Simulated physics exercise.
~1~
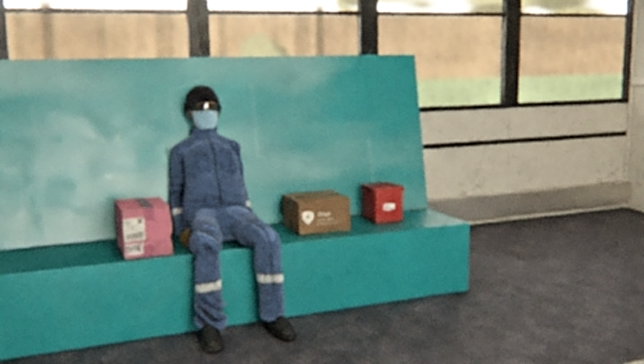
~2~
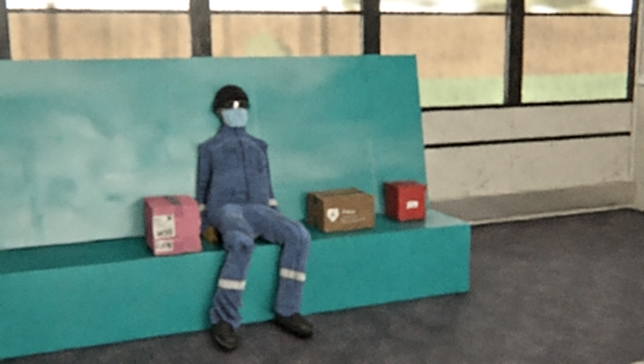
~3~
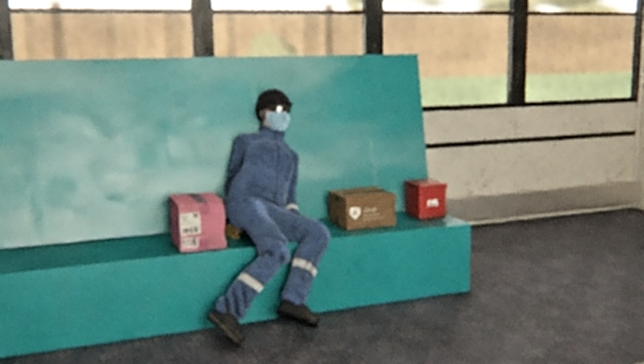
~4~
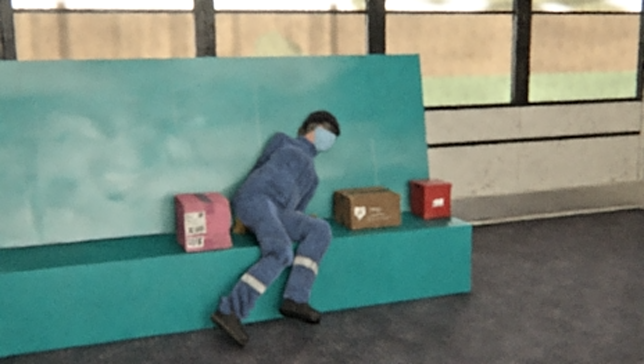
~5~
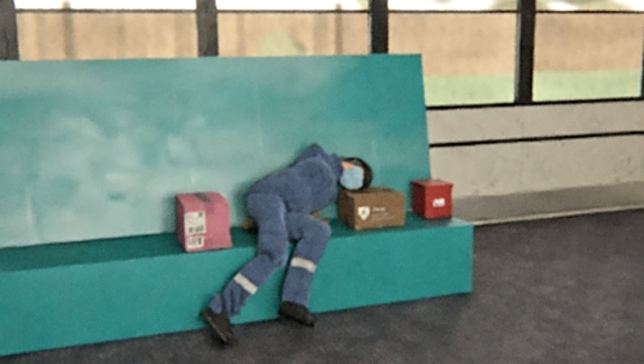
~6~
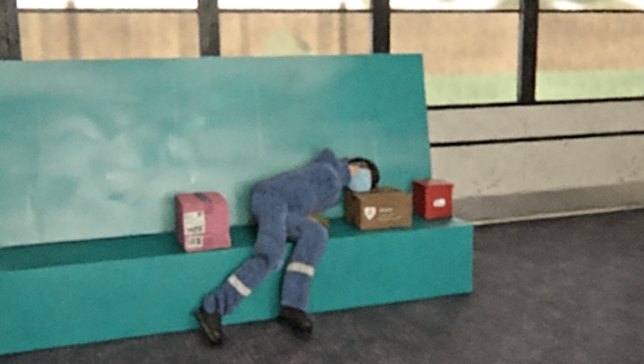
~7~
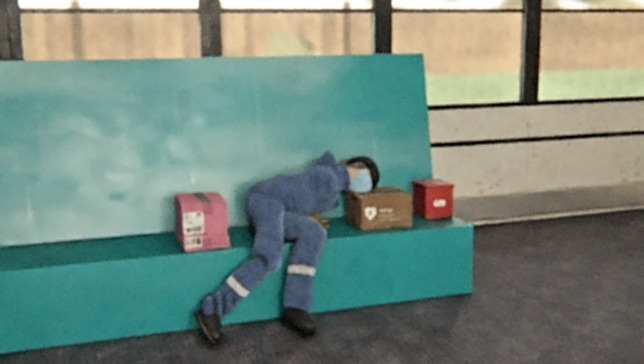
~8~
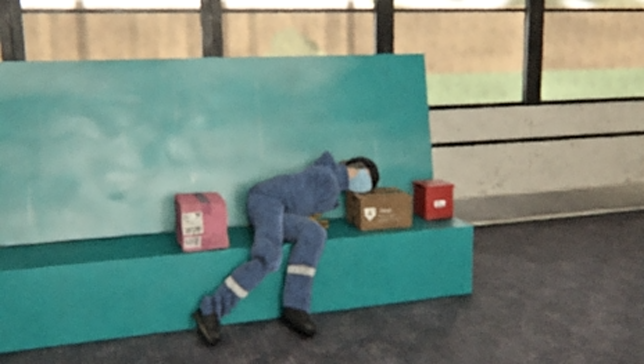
A figure in blue overalls and a face mask slid right along a teal bench with the boxes, then slumped sideways until its head rested against the brown carton, and the pink, brown and red boxes all stayed on the seat.
